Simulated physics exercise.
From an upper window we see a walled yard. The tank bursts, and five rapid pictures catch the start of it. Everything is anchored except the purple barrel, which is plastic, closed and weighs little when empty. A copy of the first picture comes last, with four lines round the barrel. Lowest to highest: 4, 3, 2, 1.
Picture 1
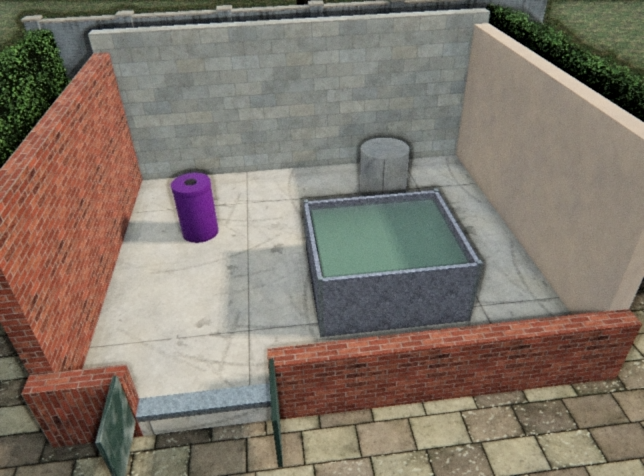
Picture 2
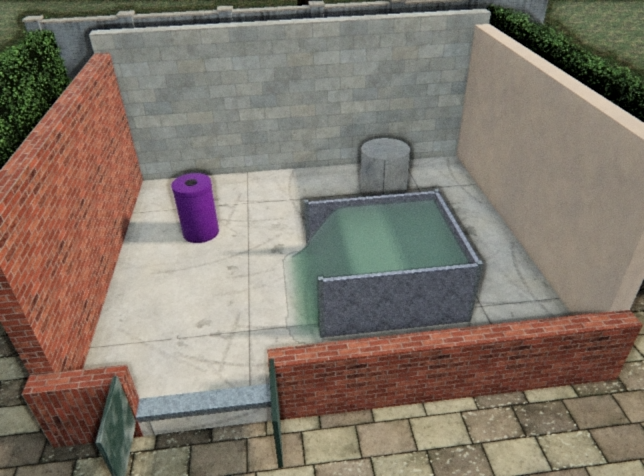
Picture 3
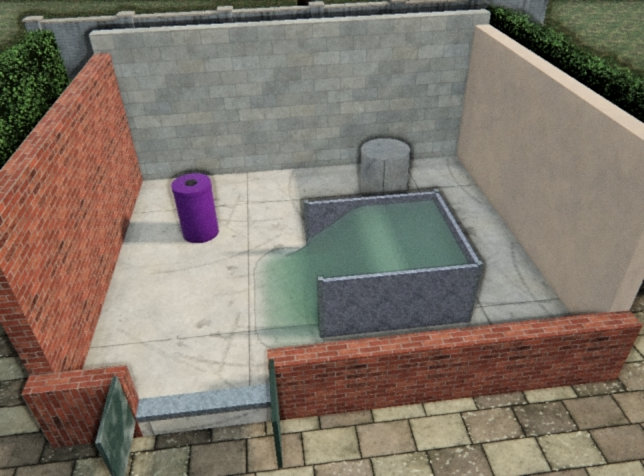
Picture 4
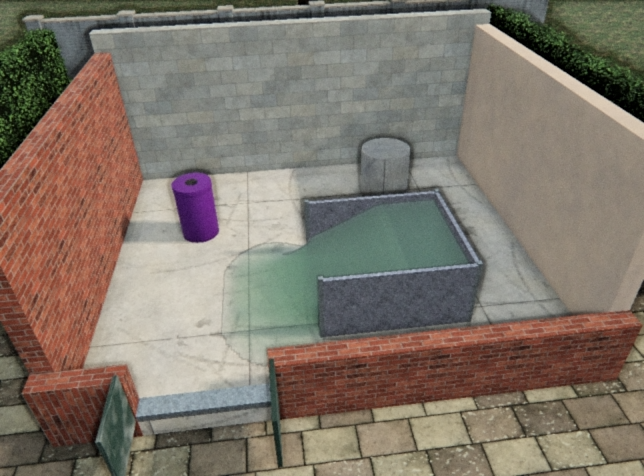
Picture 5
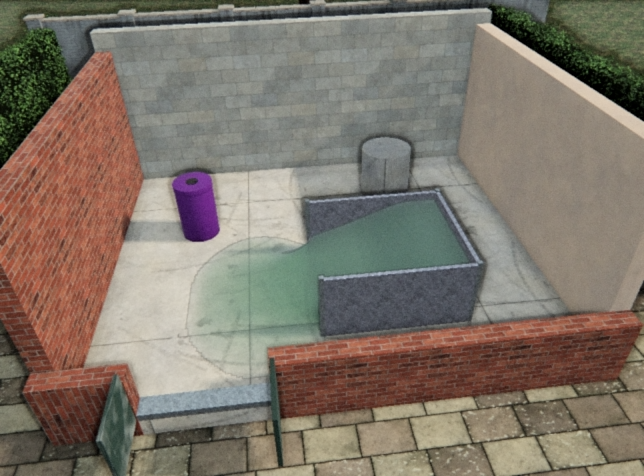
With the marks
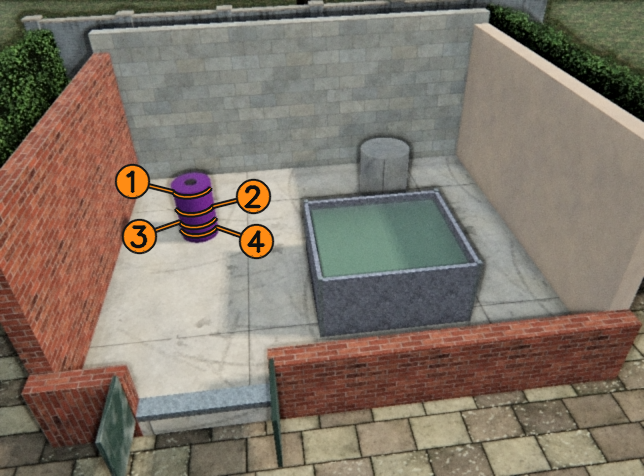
Green water pours from the tank's open left side and spreads left across the paved yard.
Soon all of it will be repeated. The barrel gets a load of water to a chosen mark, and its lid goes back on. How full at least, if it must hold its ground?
Go for 3.
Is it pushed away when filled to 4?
Yes, that goes wrong.
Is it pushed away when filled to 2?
No, that is safe.
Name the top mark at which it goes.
It is 4.
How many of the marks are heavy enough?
Three of the four.
On the marked copy, 1 at (190, 196); 2 at (194, 214); 3 at (196, 227); 4 at (198, 235); from the bottom up 4, 3, 2, 1.
With 1, it does not move.
With 2, it does not move.
With 3, it does not move.
With 4, it is pushed about its own width away.
